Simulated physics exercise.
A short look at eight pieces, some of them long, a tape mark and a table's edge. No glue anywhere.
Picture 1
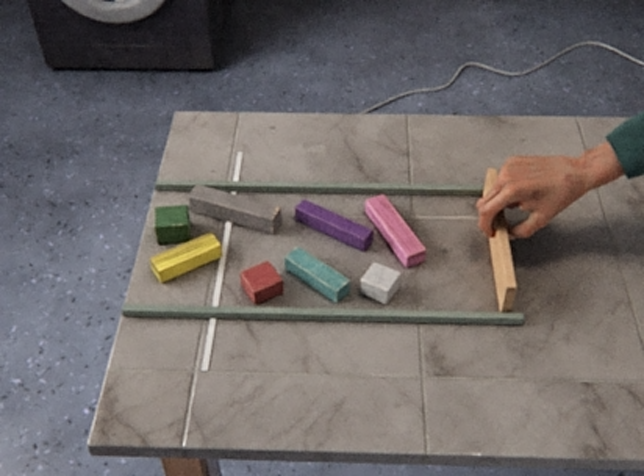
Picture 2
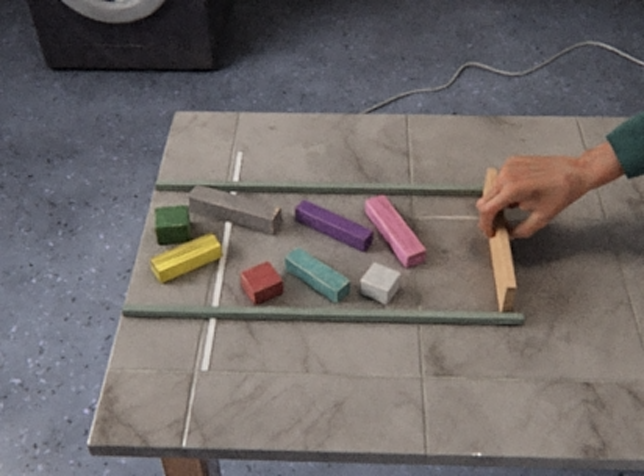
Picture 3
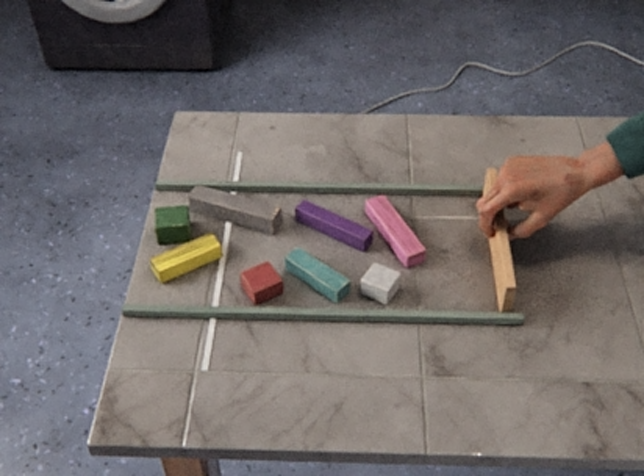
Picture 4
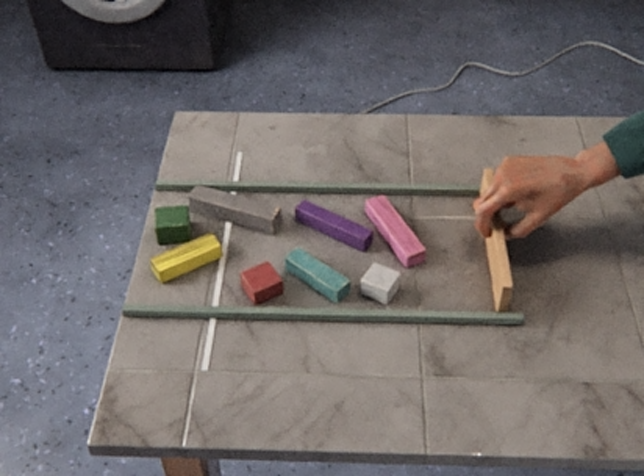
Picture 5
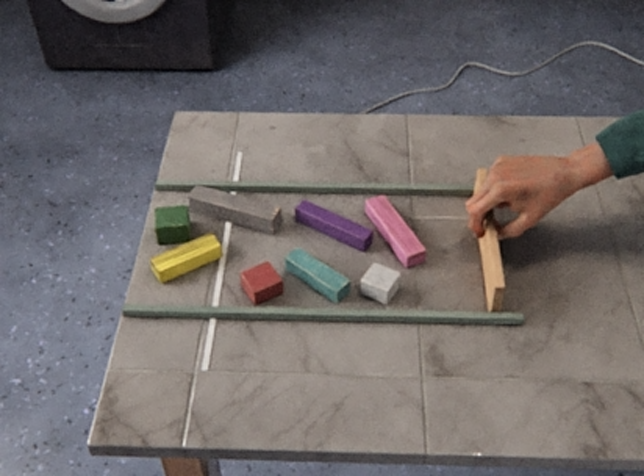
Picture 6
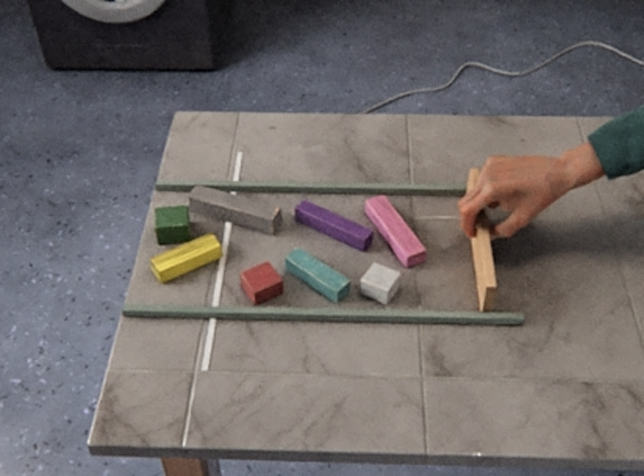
The clip shows a hand holding a wooden board upright at the right of eight coloured blocks and bars between two green rails on a table, then sliding it slightly left while the pieces stay still.
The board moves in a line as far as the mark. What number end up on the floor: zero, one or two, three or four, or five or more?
The number that fall off is zero.
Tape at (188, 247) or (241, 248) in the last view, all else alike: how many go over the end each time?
Try by try, 4 and 0.
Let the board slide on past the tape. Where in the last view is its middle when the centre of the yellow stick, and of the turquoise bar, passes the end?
Its middle is around (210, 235) and around (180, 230).
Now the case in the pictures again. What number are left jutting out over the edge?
That would be 3.
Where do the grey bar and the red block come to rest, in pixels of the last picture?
The grey bar at (155, 197), the red block at (149, 281).
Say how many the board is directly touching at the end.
2 of them.
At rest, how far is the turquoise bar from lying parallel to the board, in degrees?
Near 10 degrees.
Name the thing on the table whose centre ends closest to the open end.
The grey bar ends nearest.
A little later, none off yet; green block at rest near (173, 225); yellow stick at rest near (187, 257); grey bar at rest near (235, 209).
When it is over, the number that fall off is zero.
